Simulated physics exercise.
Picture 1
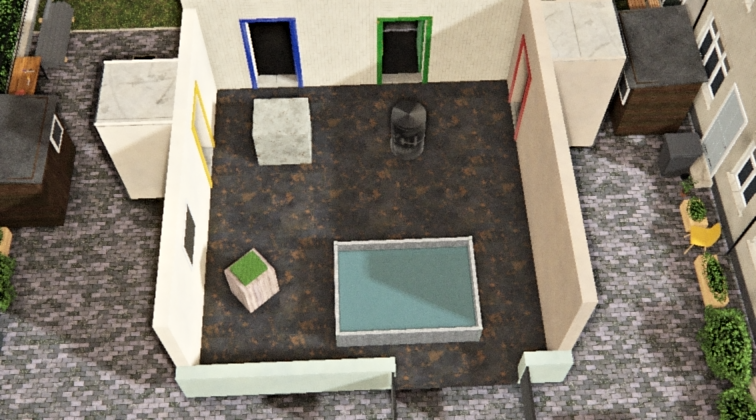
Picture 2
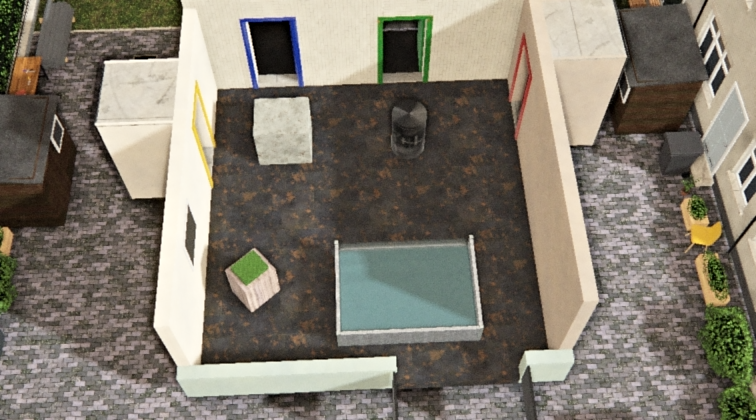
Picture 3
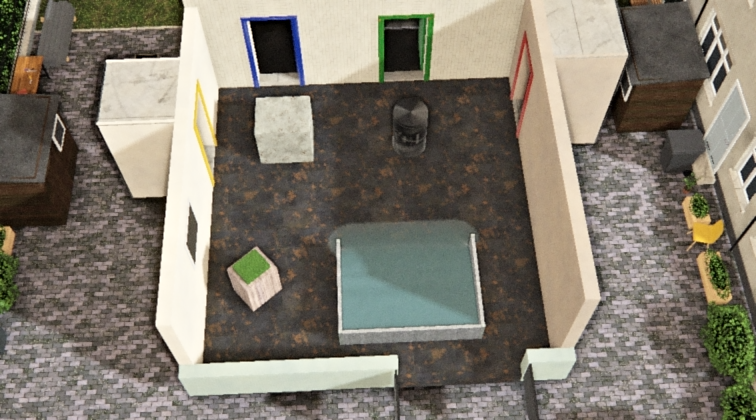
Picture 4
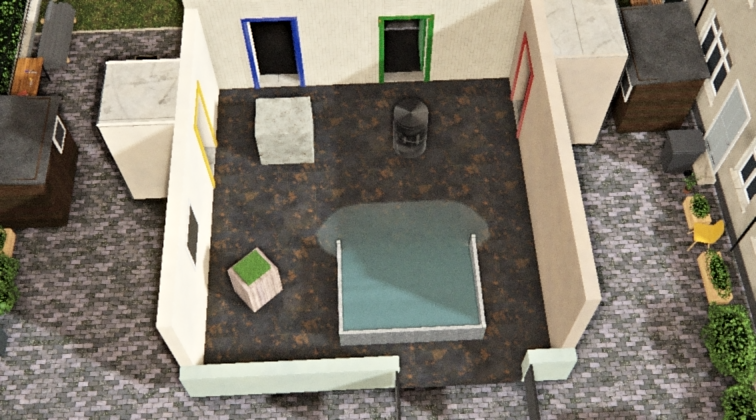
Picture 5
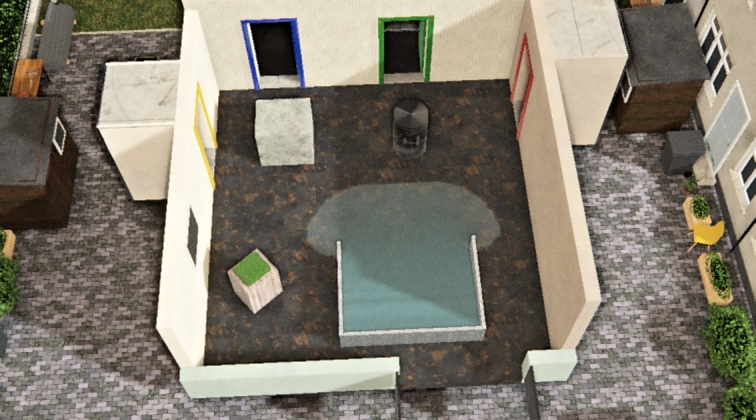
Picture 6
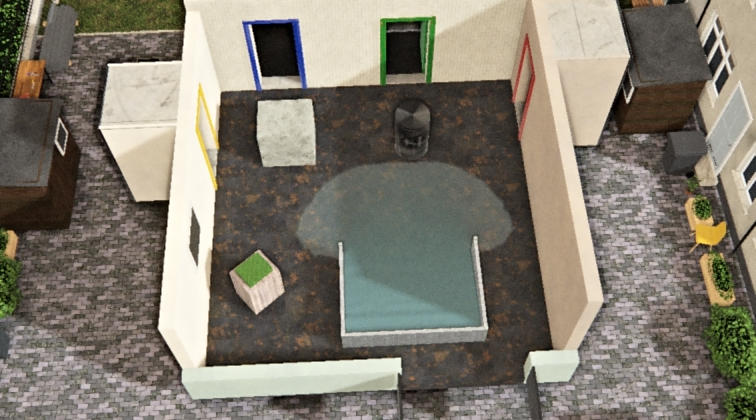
Water pours from the far side of a tank and spreads across the dark yard floor.
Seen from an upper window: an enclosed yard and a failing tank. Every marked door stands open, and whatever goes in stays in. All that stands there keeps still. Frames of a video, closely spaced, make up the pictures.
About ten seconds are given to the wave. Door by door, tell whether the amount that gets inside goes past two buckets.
At the end, the yellow door lets the inflow pass two buckets; the red door lets the inflow pass two buckets; the green door lets the inflow pass two buckets; the blue door keeps the inflow to two buckets or less.
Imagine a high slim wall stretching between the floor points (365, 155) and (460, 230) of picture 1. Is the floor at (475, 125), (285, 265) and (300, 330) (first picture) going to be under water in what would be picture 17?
Taking the points in the order given, they are high and dry, high and dry and high and dry.
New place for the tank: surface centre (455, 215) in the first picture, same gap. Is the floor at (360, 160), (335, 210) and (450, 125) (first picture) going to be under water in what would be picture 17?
In the order asked: Reached by the flood, not reached, reached by the flood.
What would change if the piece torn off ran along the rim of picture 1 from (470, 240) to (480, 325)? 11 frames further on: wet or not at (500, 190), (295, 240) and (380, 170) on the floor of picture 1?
Taking the points in order: Swamped, unwetted and unwetted.
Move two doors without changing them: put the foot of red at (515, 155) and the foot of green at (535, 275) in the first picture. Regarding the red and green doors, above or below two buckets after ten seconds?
So the red one runs past it while the green one keeps within it.
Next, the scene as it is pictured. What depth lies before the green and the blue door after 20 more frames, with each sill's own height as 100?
I reckon it's around 250 and then 100 per cent.
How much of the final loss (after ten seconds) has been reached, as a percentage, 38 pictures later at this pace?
It comes to around 70 per cent.
A moment on, water covers 35 % of the floor; the yellow door not reached, the red door not reached, the green door not reached, the blue door not reached.
Next, water covers 50 % of the floor; the yellow door not reached, the red door wet at the sill, nothing in, the green door under two buckets in, the blue door not reached.
Then, water covers 60 % of the floor; the yellow door under two buckets in, the red door over two buckets in, the green door under two buckets in, the blue door wet at the sill, nothing in.
Later, water covers 75 % of the floor; the yellow door over two buckets in, the red door far over two buckets in, the green door over two buckets in, the blue door under two buckets in.
In the end, water covers 95 % of the floor; the yellow door over two buckets in, the red door far over two buckets in, the green door over two buckets in, the blue door under two buckets in.
